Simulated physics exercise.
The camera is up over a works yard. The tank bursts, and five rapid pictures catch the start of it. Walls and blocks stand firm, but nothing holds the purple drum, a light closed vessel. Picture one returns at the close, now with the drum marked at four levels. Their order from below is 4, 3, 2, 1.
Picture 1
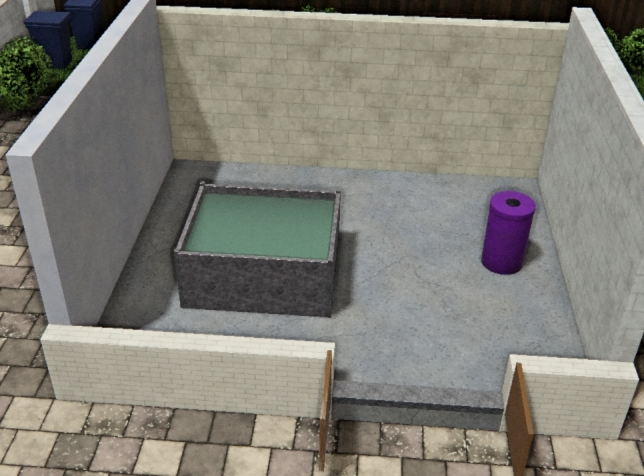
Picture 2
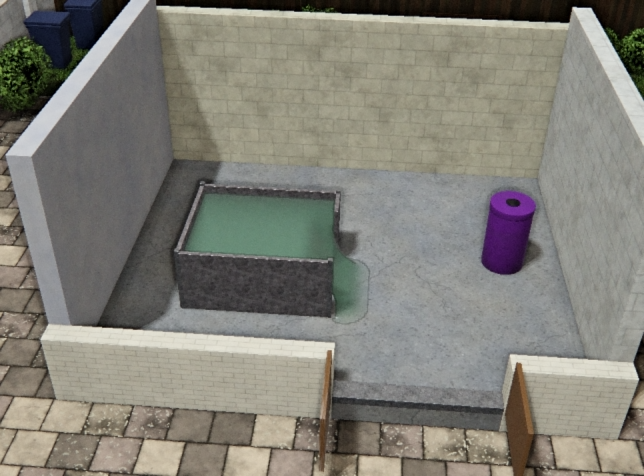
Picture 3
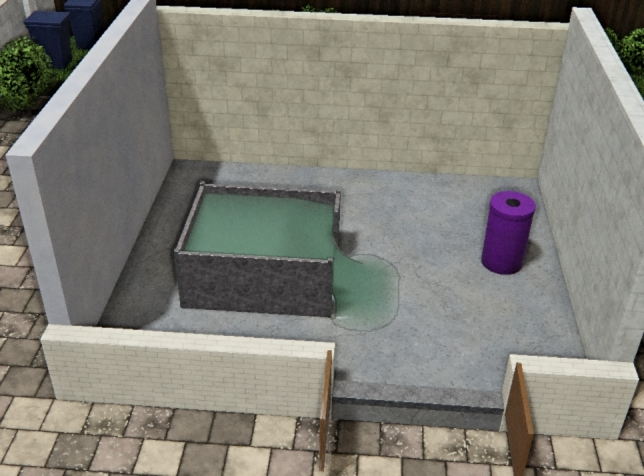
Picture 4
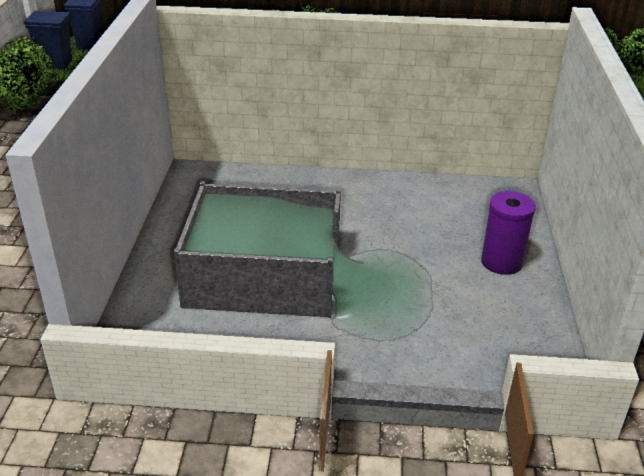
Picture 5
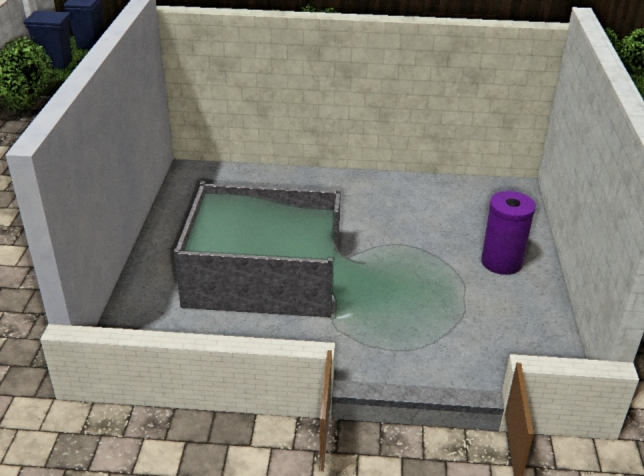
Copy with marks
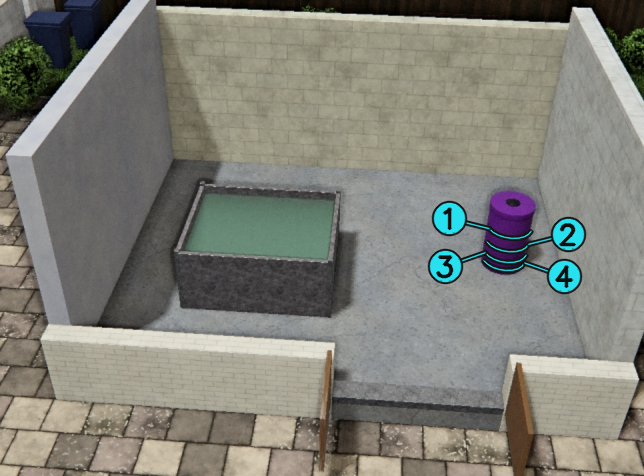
A square, dark stone tank brimming with green water stands left of centre in a walled yard, seen from a fixed, raised viewpoint. A purple drum stands to the right on the grey floor, with an open wooden gate in the low front wall and blue bins behind at upper left. Water pours from the tank's right side, spreading rightward in a widening, rounded green pool, while the drum stays still.
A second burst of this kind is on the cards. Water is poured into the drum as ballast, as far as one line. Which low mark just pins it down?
2.
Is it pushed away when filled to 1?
No, that is safe.
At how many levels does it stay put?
Two of the four.
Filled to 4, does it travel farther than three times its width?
Yes, it does.
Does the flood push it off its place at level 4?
Yes.
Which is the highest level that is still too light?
Level 3.
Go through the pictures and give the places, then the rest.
In the first frame, lid of the purple drum at (513, 203); tank full, its middle at (262, 226); open gate at (421, 352).
In the second frame, 2 % of the ground under water, its edge towards the drum at (362, 276).
In the third frame, 4 % of the ground under water, its edge towards the drum at (388, 267).
In the fourth frame, 7 % of the ground under water, its edge towards the drum at (424, 279).
In the fifth frame, lid of the purple drum at (513, 203); 11 % of the ground under water, its edge towards the drum at (444, 265).
In cyan, 1 at (511, 238); 2 at (509, 251); 3 at (507, 262); 4 at (505, 270); from the bottom up 4, 3, 2, 1.
Choosing 1, it does not move.
Choosing 2, it does not move.
Choosing 3, it is pushed about its own width away.
Choosing 4, it is pushed about 6 times its own width away.
